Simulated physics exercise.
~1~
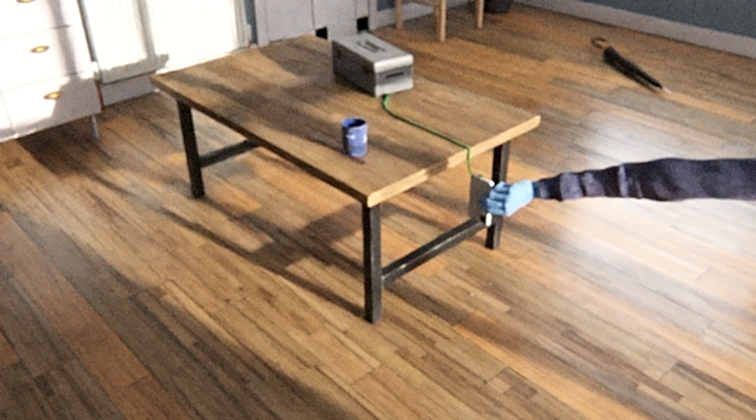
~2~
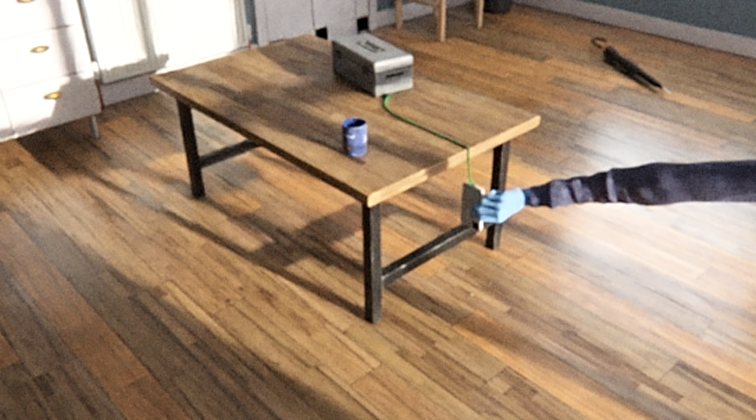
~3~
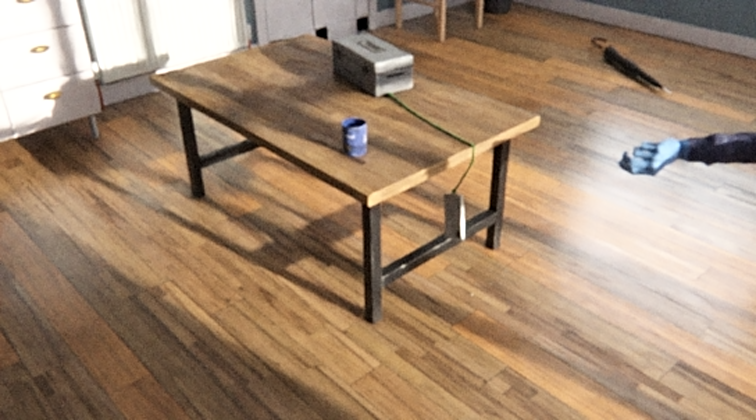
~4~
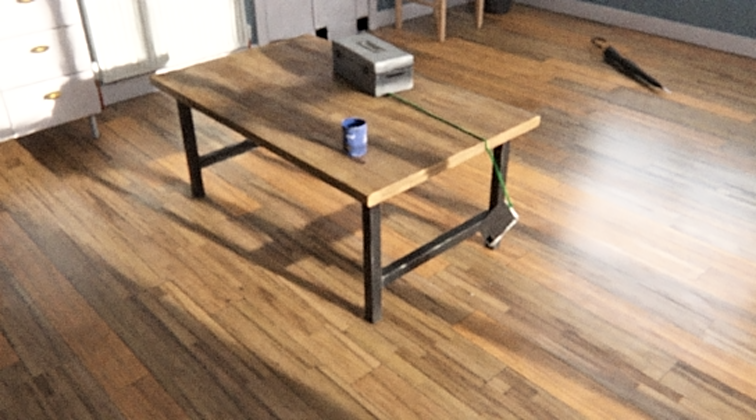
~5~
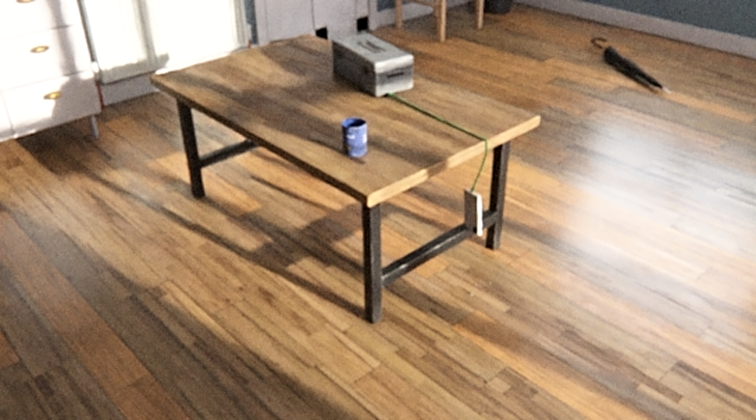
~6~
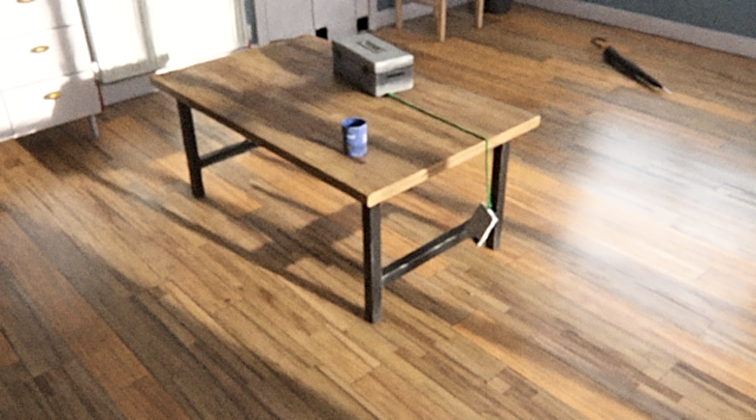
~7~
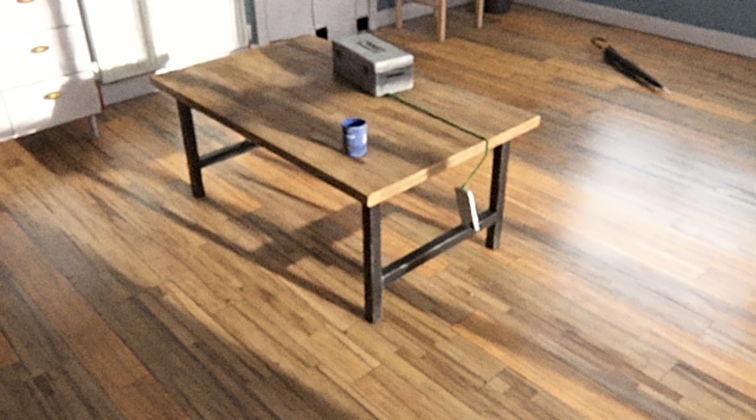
A white phone hangs on a green shoelace over the right end of a wooden table with dark legs, seen from above in a sunlit room with a plank floor. A grey toolbox, from which the lace runs, sits toward the back, and a blue cup stands nearer the front. A blue-gloved hand in a dark sleeve lowers the phone slightly beside the table, then lets go and withdraws to the right. The phone swings left, then right, and keeps swaying and turning. It ends still dangling above the floor, while toolbox and cup stay put.
